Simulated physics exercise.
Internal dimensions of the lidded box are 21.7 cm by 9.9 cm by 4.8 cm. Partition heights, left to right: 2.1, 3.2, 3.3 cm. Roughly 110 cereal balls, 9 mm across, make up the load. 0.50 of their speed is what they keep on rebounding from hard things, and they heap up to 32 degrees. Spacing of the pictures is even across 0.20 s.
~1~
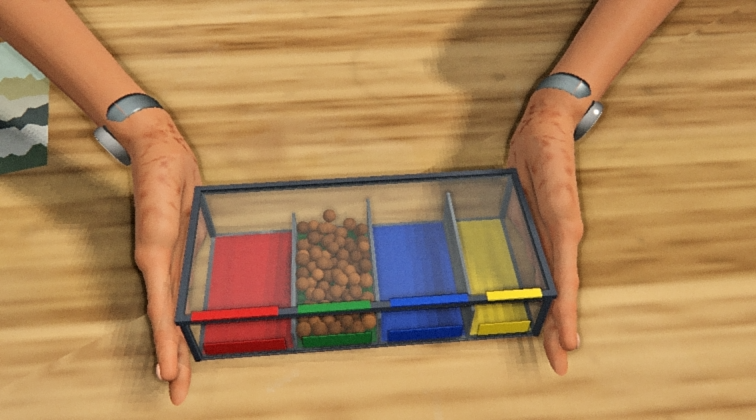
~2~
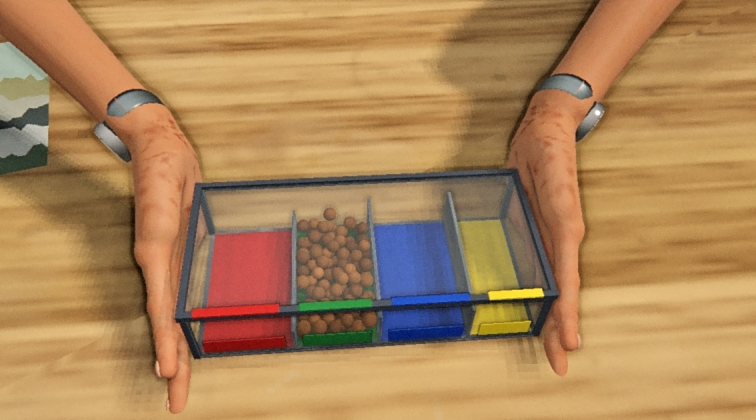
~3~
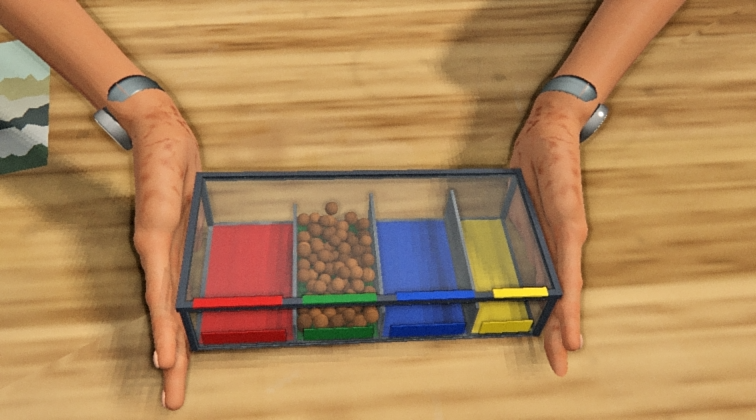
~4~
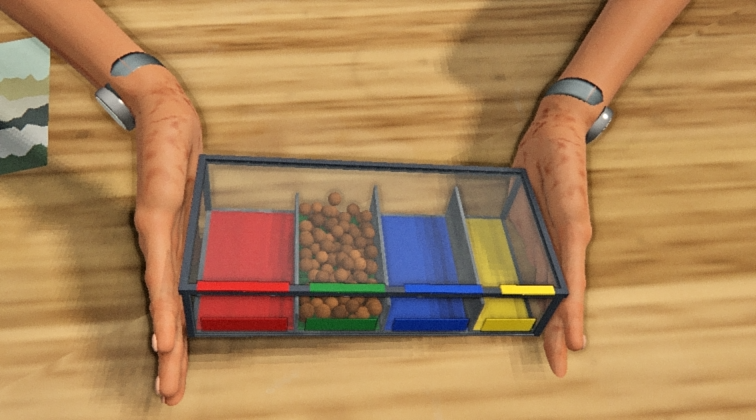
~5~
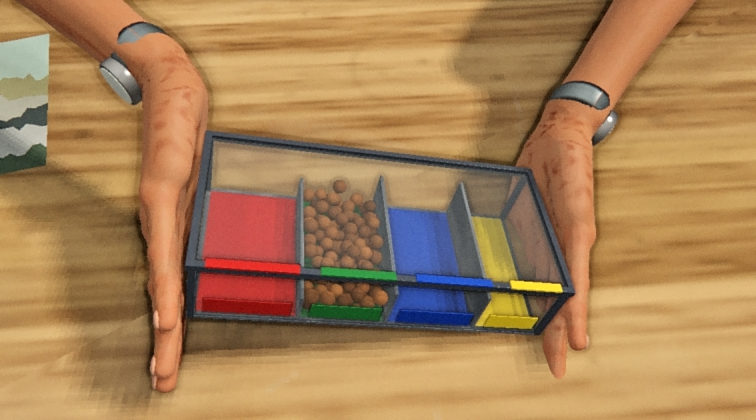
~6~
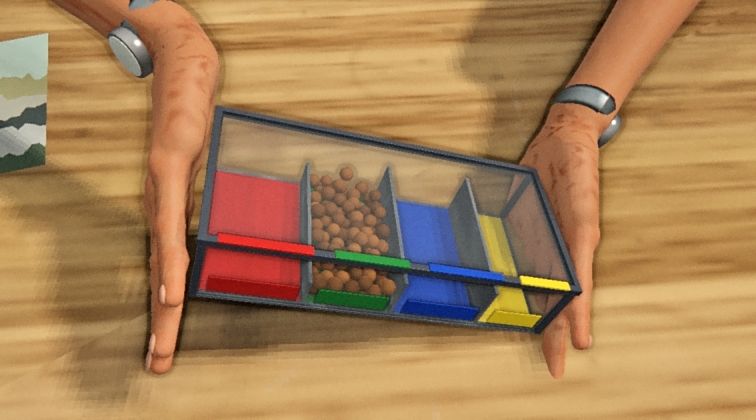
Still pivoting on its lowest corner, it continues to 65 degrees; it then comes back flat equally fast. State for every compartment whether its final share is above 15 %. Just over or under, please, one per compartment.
Red: Under, blue: Under, green: Over, yellow: Under.
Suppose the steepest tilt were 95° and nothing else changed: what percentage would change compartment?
Result: Some 45 %.
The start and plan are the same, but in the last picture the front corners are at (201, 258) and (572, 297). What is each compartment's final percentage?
Red 0 %; blue 5 %; green 95 %; yellow 0 %.
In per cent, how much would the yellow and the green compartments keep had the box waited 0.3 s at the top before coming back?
Then, in per cent: Yellow 0; green 95.
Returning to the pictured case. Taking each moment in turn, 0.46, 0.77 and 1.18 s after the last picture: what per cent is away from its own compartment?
Around 0, then 5, then 5.
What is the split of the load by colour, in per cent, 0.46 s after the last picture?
Red 0; blue 0; green 100; yellow 0.
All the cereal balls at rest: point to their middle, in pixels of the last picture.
Estimated resting centre: Around (351, 273).
Then, 0.46 s after the last picture, tilt 64 degrees; green 100 %.
Then, 0.77 s after the last picture, tilt 26 degrees; blue 5 %, green 95 %.
Then, 1.18 s after the last picture, tilt 0 degrees; blue 5 %, green 95 %.
In the end, red 0 %, blue 5 %, green 95 %, yellow 0 %.
